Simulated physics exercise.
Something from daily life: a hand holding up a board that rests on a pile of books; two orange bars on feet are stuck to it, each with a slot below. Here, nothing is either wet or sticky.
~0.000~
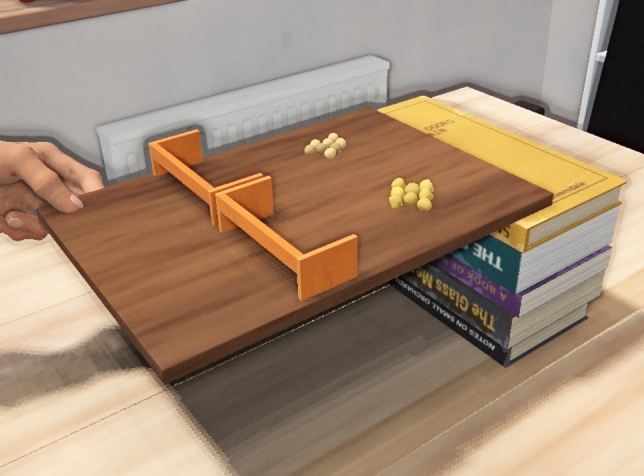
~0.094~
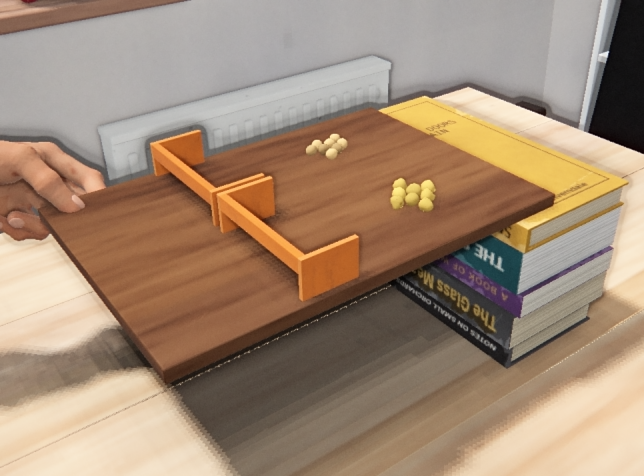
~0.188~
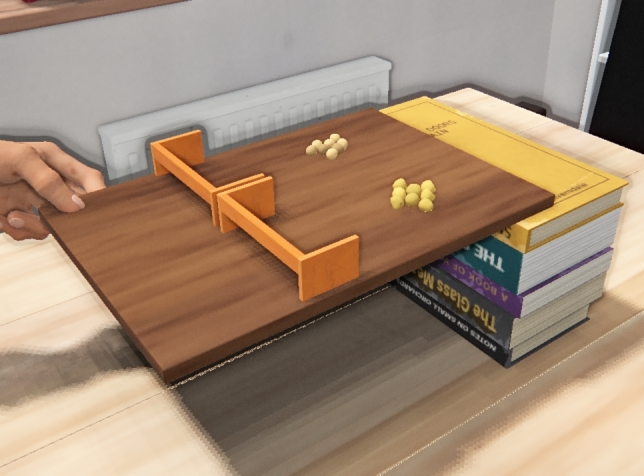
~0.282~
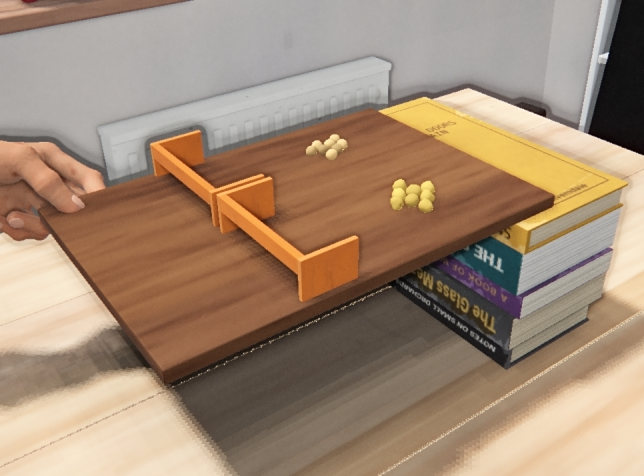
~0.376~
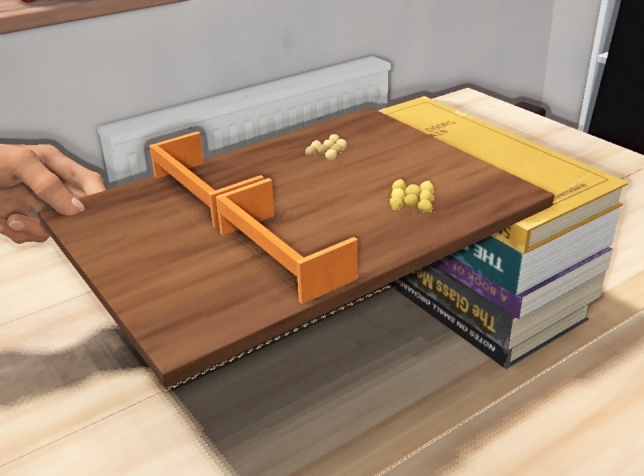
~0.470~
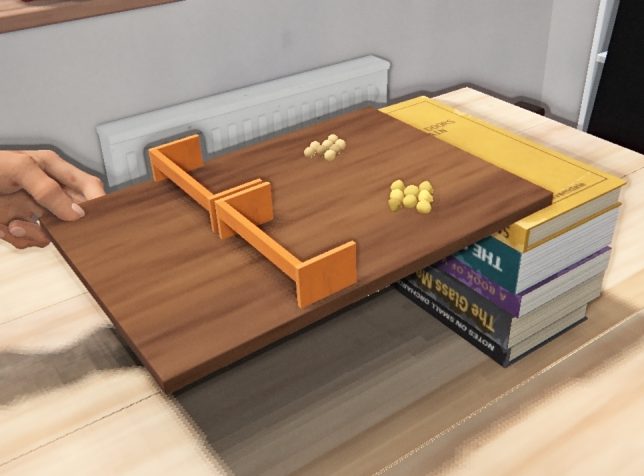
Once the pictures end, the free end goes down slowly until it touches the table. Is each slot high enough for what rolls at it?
Outcome: Looks like the near handful has enough room, looks like the far handful has enough room.
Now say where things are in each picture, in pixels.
The first frame shows held end of the board (172, 362), level; book pile (465, 161), tall, over half the board's length; near handful (411, 199), a few puffed corn balls; far handful (328, 144), a few dried chickpeas; near gate (259, 231), its slot higher than a piece; far gate (182, 172), its slot higher than a piece.
The second frame shows held end of the board (173, 362), level; far handful (330, 144).
The third frame shows held end of the board (173, 362), level; near handful (413, 200).
The fourth frame shows held end of the board (172, 362), level; far handful (329, 145).
The fifth frame shows held end of the board (172, 366), level; near handful (412, 201).
The sixth frame shows held end of the board (173, 372), down by 2°; book pile (465, 162); near handful (410, 202), not moving; far handful (328, 146), not moving; near gate (258, 239); far gate (182, 179).
By 0.96 s, board sloping at 13°; near handful where it was; far handful where it was.
By 1.49 s, board sloping at 26°; near handful every one past its gate; far handful every one past its gate.
By 2.12 s, board resting at 30°; near handful every one past its gate; far handful every one past its gate.
When it is over (2.4 s), board resting at 30°; near handful every one past its gate; far handful every one past its gate.
